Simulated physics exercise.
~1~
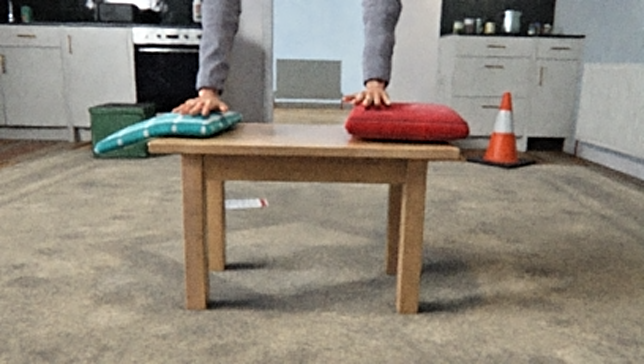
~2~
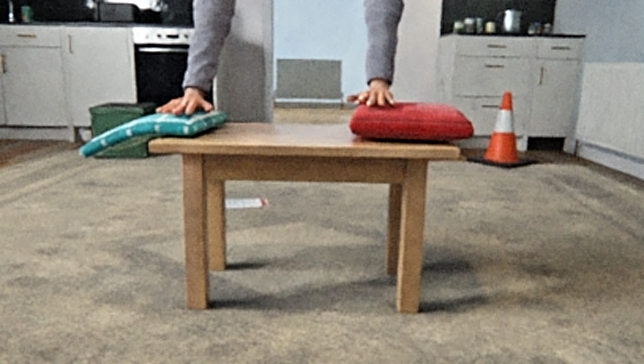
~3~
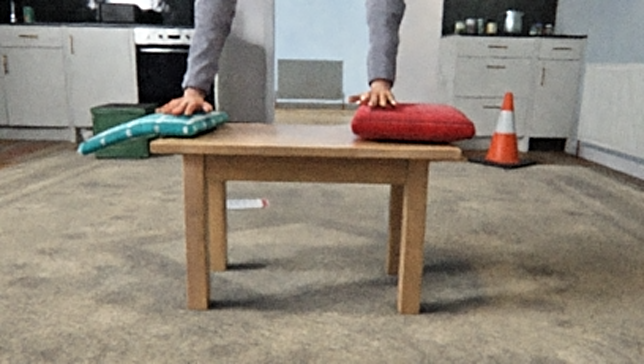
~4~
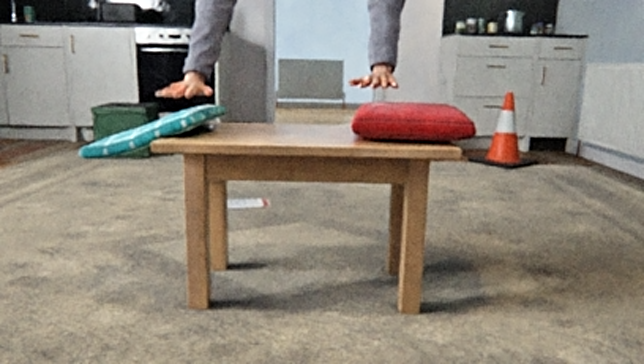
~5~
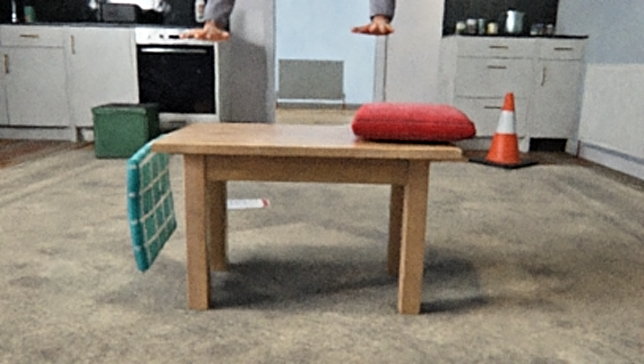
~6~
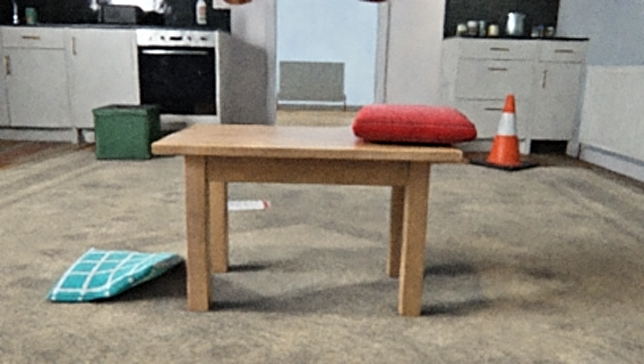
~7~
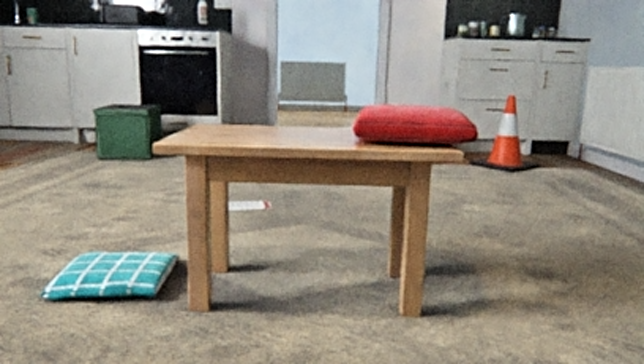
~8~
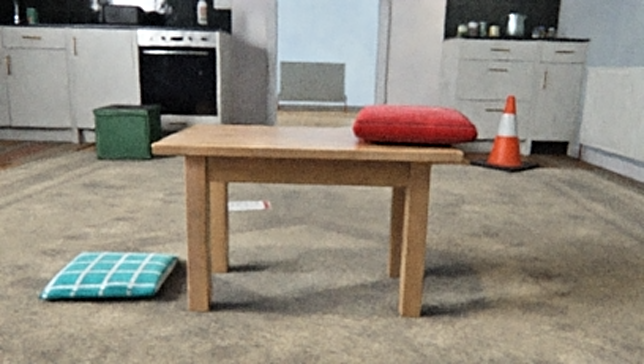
On a wooden bench, hands releasing two cushions, the turquoise one tipping off the left end to the floor, the red one staying.
